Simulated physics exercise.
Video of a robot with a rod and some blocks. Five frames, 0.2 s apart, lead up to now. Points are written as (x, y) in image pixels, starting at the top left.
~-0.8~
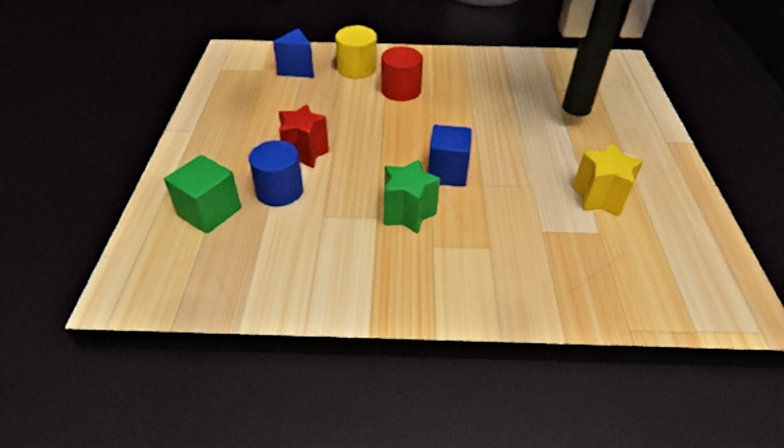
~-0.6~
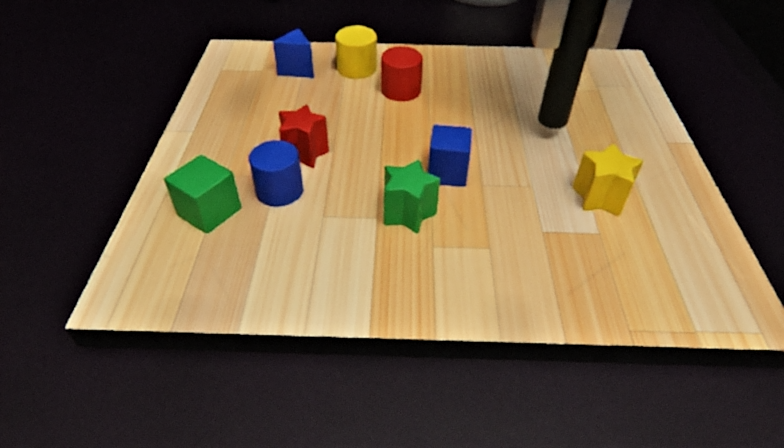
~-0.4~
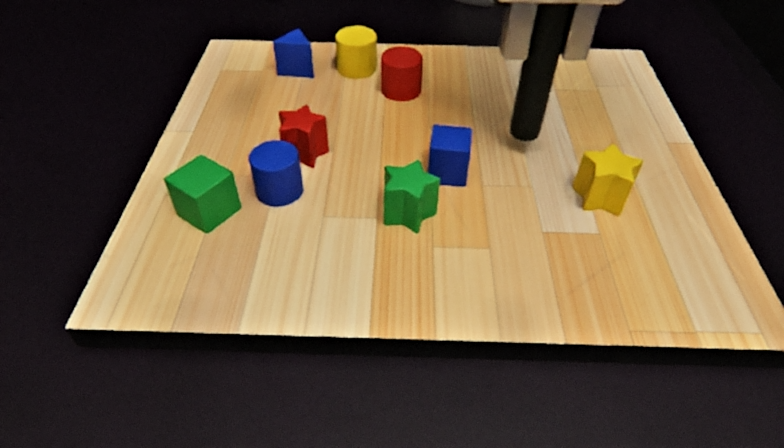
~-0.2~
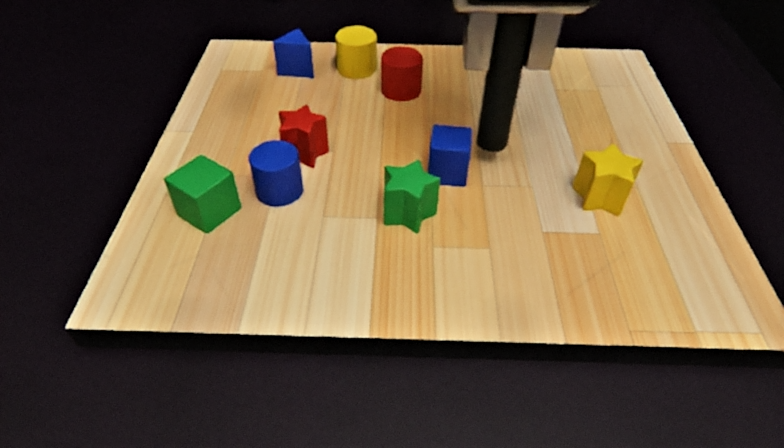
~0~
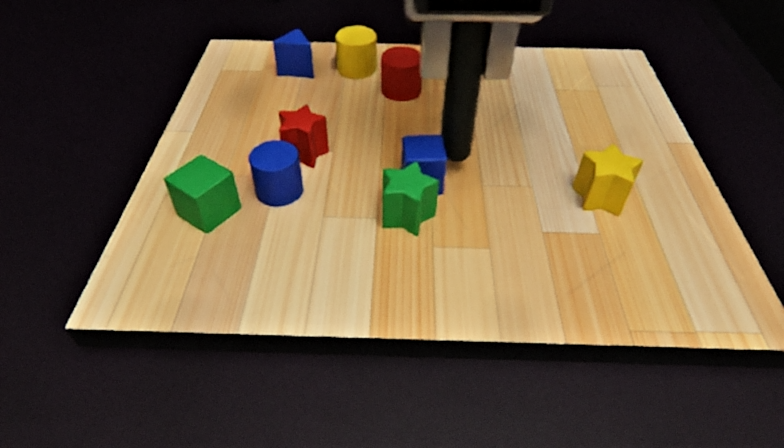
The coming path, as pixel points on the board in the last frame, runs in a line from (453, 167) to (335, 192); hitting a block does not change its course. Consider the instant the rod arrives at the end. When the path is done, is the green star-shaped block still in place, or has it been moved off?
The green star-shaped block moves.
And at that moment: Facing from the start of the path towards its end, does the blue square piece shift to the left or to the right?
Over to the left.
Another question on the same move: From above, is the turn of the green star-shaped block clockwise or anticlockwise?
If we look at it from overhead, the green star-shaped block pivots counter-clockwise.
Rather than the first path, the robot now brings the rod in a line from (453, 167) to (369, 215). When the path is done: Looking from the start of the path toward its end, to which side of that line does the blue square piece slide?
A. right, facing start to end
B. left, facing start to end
I choose A.
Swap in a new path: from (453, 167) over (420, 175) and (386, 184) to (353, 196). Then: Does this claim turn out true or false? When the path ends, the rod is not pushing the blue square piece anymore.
That is false.
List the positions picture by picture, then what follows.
The first frame shows tip of the rod at (577, 109), middles of tops, blue disc at (273, 154), green star-shaped block at (410, 177), blue square piece at (452, 137).
The second frame shows rod at (553, 121), nothing pushed.
The third frame shows rod at (525, 132), nothing pushed.
The fourth frame shows rod at (492, 143), nothing pushed.
The fifth frame shows rod at (455, 152), blue disc at (273, 154), green star-shaped block at (408, 179), blue square piece at (424, 147).
What follows on the original path. One third of the way, rod at (416, 161); green star-shaped block at (400, 191), turned 30° anticlockwise; blue square piece at (387, 157), turned 20° anticlockwise.
Two thirds of the way, rod at (375, 169); green star-shaped block at (400, 192), turned 30° anticlockwise; blue square piece at (358, 171), turned 65° anticlockwise.
At the end, rod at (334, 177); blue disc unmoved; green star-shaped block at (400, 192), turned 30° anticlockwise; blue square piece at (340, 181), turned 100° anticlockwise.
